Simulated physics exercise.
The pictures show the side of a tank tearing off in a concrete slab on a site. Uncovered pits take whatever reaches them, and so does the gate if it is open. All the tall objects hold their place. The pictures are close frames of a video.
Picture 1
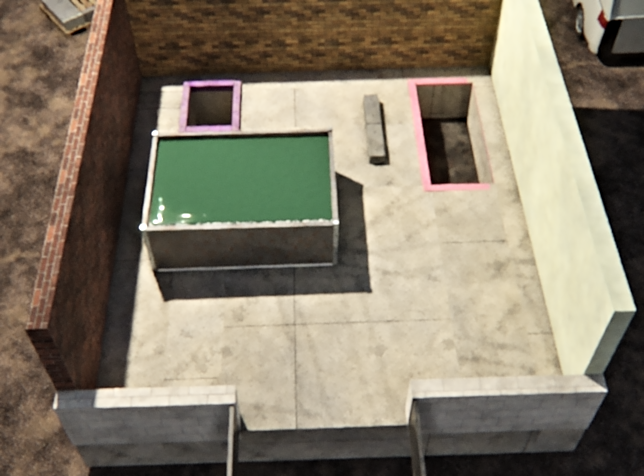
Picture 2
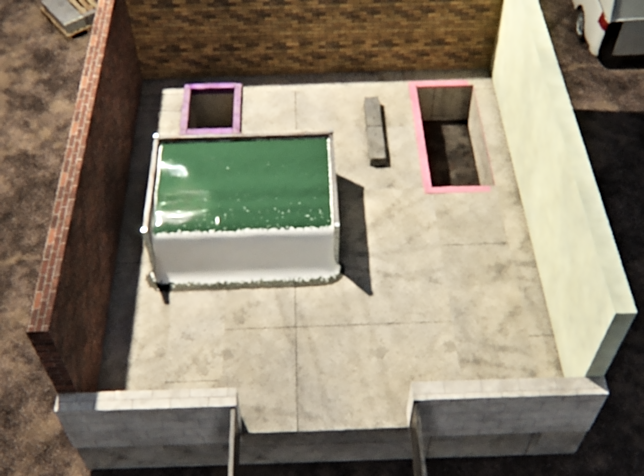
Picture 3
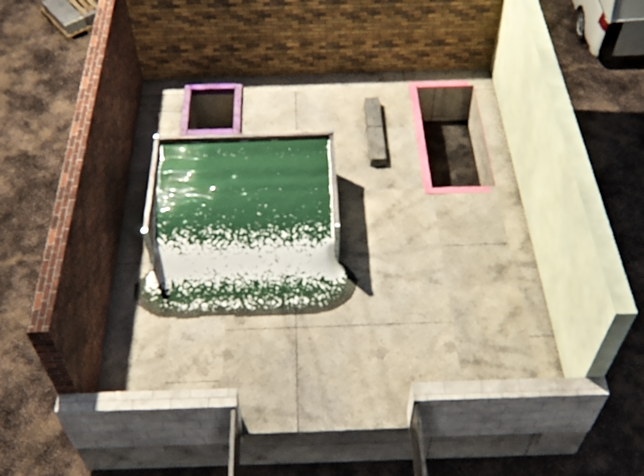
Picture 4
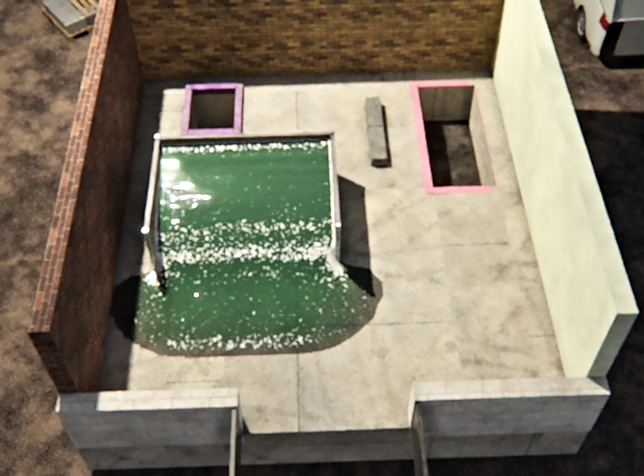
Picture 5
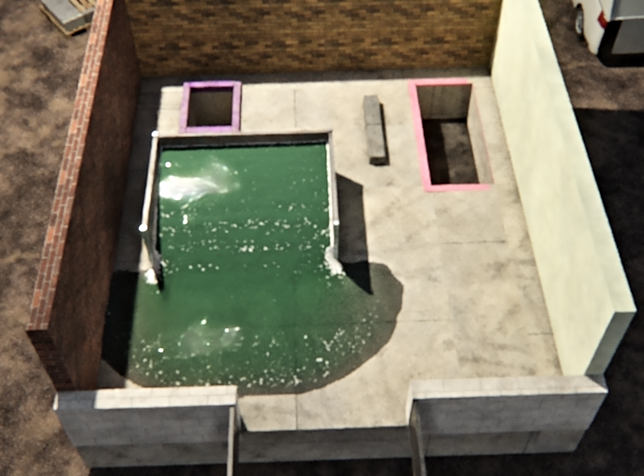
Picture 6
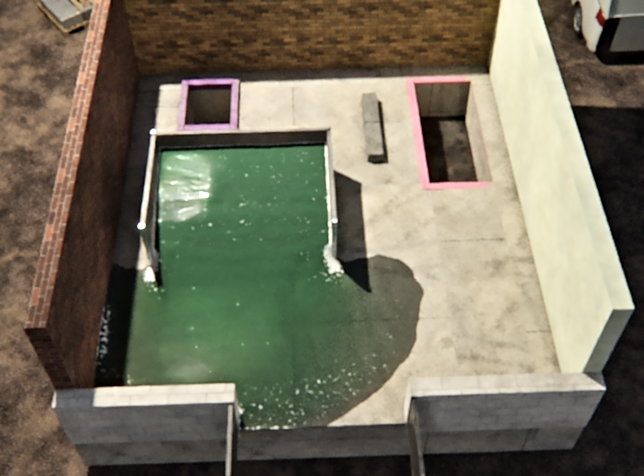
We see a tank of green water on a walled concrete slab lose its front side, and the water pours out in a foaming sheet, then spreads across the floor toward the left wall and the front opening.
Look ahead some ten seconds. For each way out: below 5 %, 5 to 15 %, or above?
One by one: The gate takes over 15 %; the pink pit takes from 5 to 15 %; the purple pit takes under 5 %.
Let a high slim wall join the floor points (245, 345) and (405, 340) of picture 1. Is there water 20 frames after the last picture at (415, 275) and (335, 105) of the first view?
In turn: Awash, not flooded.
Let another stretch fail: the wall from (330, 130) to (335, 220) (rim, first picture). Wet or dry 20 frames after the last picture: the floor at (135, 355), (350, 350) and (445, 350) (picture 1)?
One after the other: Clear, awash, under water.
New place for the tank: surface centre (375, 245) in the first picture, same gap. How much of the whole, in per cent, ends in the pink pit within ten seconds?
Per cent: Pink 14.
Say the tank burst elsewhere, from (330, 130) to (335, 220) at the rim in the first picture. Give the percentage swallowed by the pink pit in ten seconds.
Per cent: Pink 45.
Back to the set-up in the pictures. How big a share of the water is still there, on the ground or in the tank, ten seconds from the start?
About 44 per cent.
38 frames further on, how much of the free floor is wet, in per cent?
Near 70 in a hundred.
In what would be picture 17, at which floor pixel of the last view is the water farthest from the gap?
Close to (557, 399).
A moment on, water covers 35 % of the floor; the gate 9 %, the pink pit 0 %, the purple pit 0 %.
Next, water covers 35 % of the floor; the gate 21 %, the pink pit 0 %, the purple pit 0 %.
Then, water covers 45 % of the floor; the gate 33 %, the pink pit 0 %, the purple pit 0 %.
Later, water covers 70 % of the floor; the gate 41 %, the pink pit 1 %, the purple pit 0 %.
In the end, water covers 90 % of the floor; the gate 48 %, the pink pit 7 %, the purple pit 1 %.
